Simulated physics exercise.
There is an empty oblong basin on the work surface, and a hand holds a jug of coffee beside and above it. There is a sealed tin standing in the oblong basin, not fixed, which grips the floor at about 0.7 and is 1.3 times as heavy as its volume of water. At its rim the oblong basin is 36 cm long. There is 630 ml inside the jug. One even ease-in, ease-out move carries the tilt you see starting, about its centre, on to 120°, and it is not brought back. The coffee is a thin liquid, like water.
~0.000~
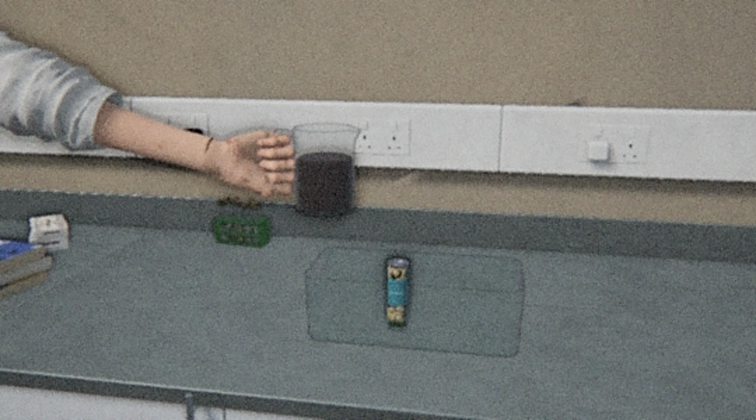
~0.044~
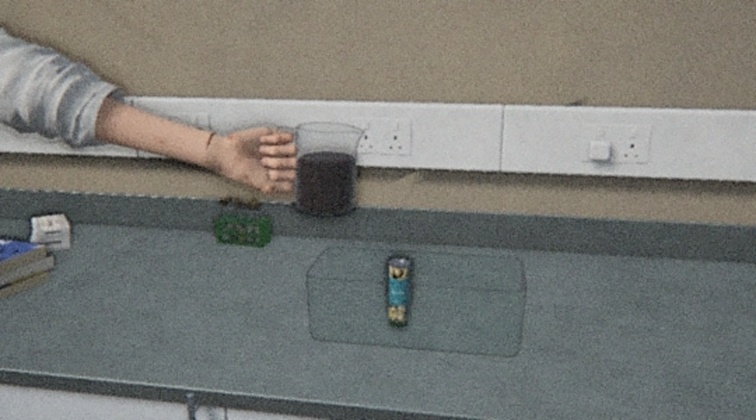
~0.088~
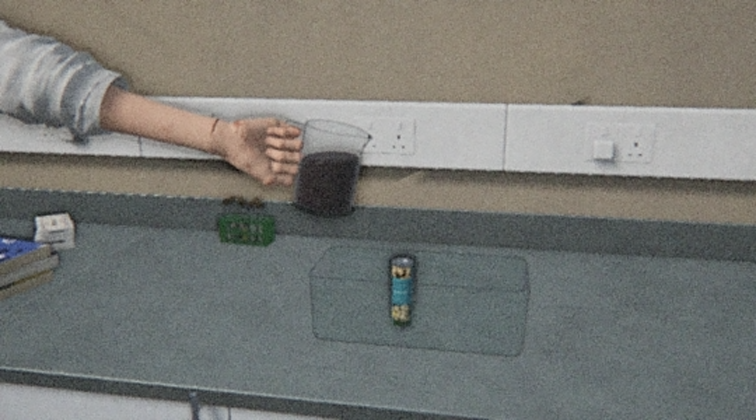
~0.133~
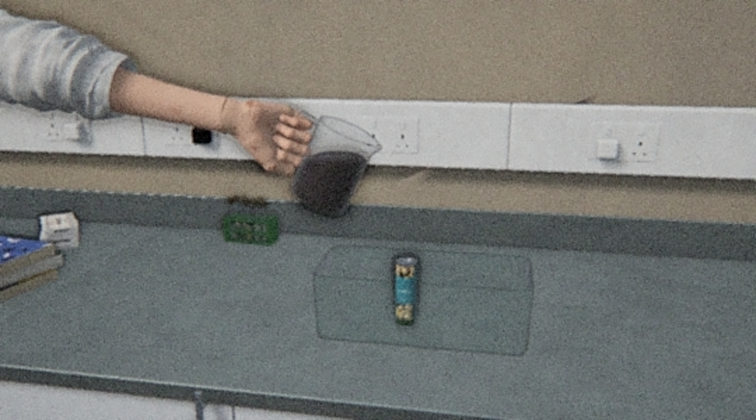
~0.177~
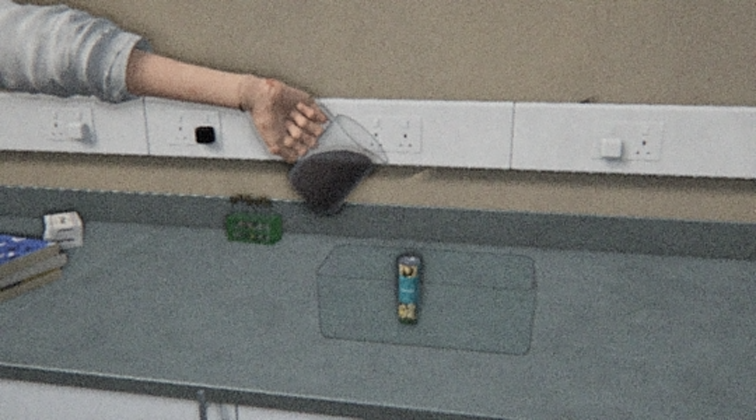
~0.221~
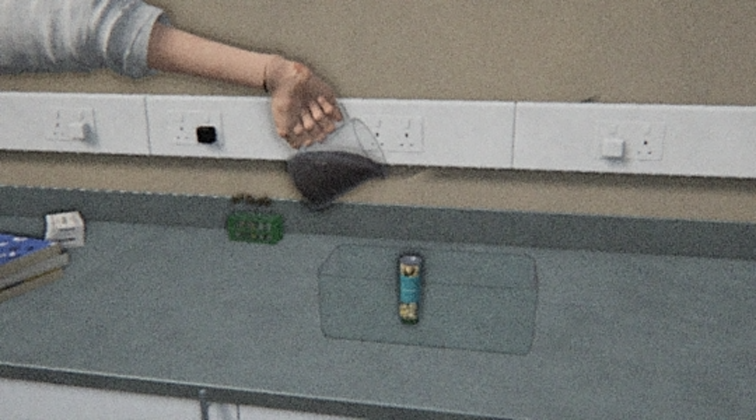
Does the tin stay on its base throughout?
No, it goes down.
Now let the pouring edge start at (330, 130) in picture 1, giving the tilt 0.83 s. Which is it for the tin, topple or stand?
After that, the tin stays vertical.
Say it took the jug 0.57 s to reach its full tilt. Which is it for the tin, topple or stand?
Tips over.
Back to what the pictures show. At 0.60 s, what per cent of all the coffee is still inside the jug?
Roughly 8 percent remains.
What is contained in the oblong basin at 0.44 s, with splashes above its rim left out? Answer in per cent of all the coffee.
Near 14 in a hundred.
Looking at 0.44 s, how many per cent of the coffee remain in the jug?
Fraction remaining: Approx. 50 per cent.
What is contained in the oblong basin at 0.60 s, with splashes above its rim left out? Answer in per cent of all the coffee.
76 per cent or thereabouts.
By 0.44 s the tilt is 120° and 50 per cent is still to pour; the tin stands where it began.
By 0.60 s the tilt is 120° and 8 per cent is still to pour; the tin stands 2 cm from where it began.
By 0.77 s the tilt is 120° and 0 per cent is still to pour; the tin leans 19°.
By 0.95 s the tilt is 120° and 0 per cent is still to pour; the tin lies on its side.
At rest the tin lies on its side.
